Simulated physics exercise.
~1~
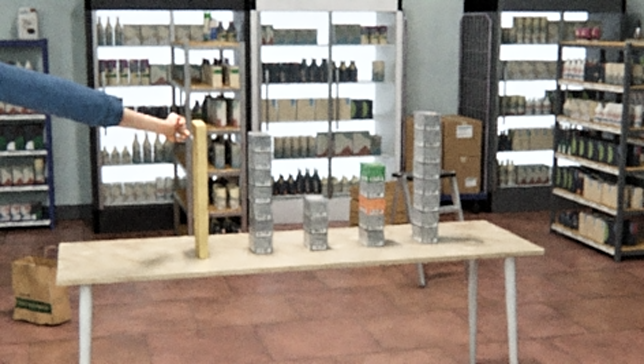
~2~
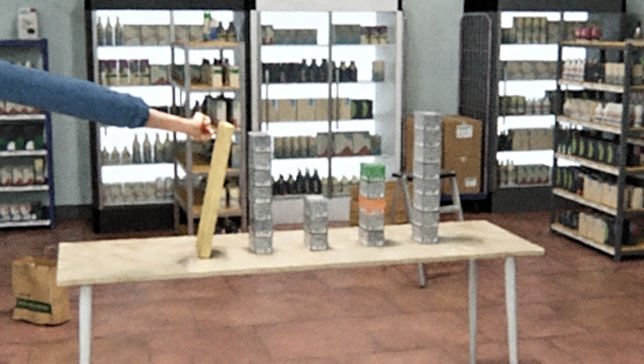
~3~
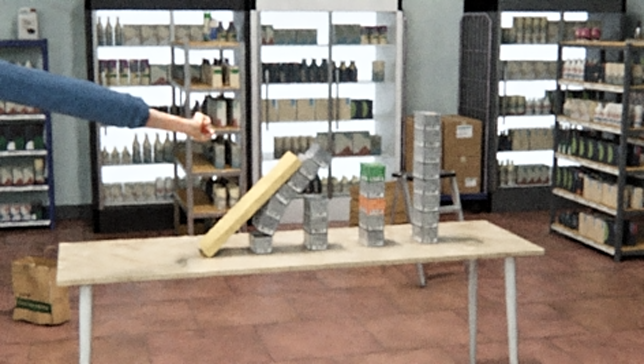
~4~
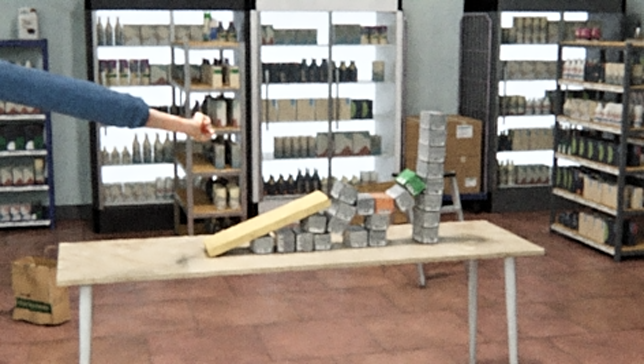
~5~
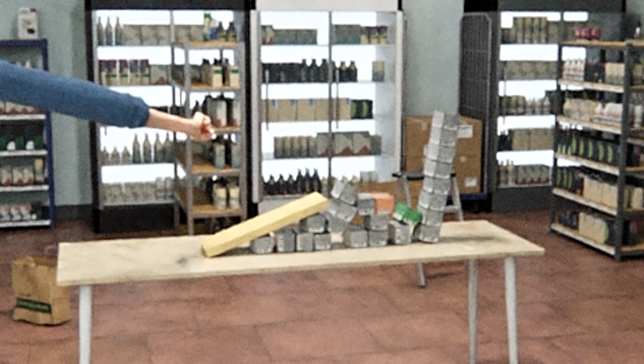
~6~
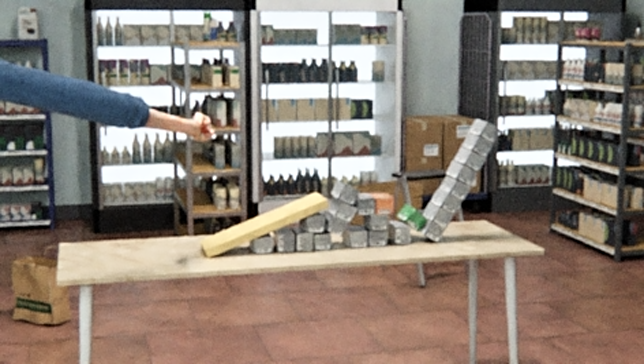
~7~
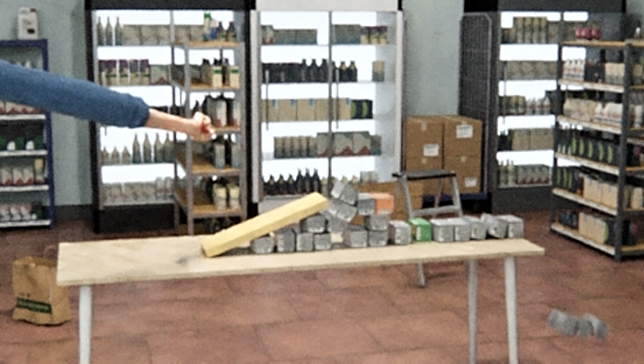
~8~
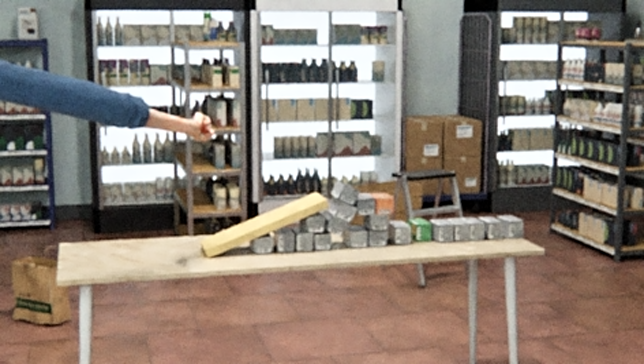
At first, a hand holds a yellow board upright at the left of a table, beside a row of four stacks of small silvery packets, one of them topped with green and orange. The hand tips the board to the right and lets go, and it falls against the nearest stack. That stack topples over the short one and into the coloured stack, throwing the green packet rightward. The tall last stack then leans and falls right, dropping some packets to the floor. Finally, the board rests slanted on a low jumble, with the green packet in a line reaching toward the table's right end.
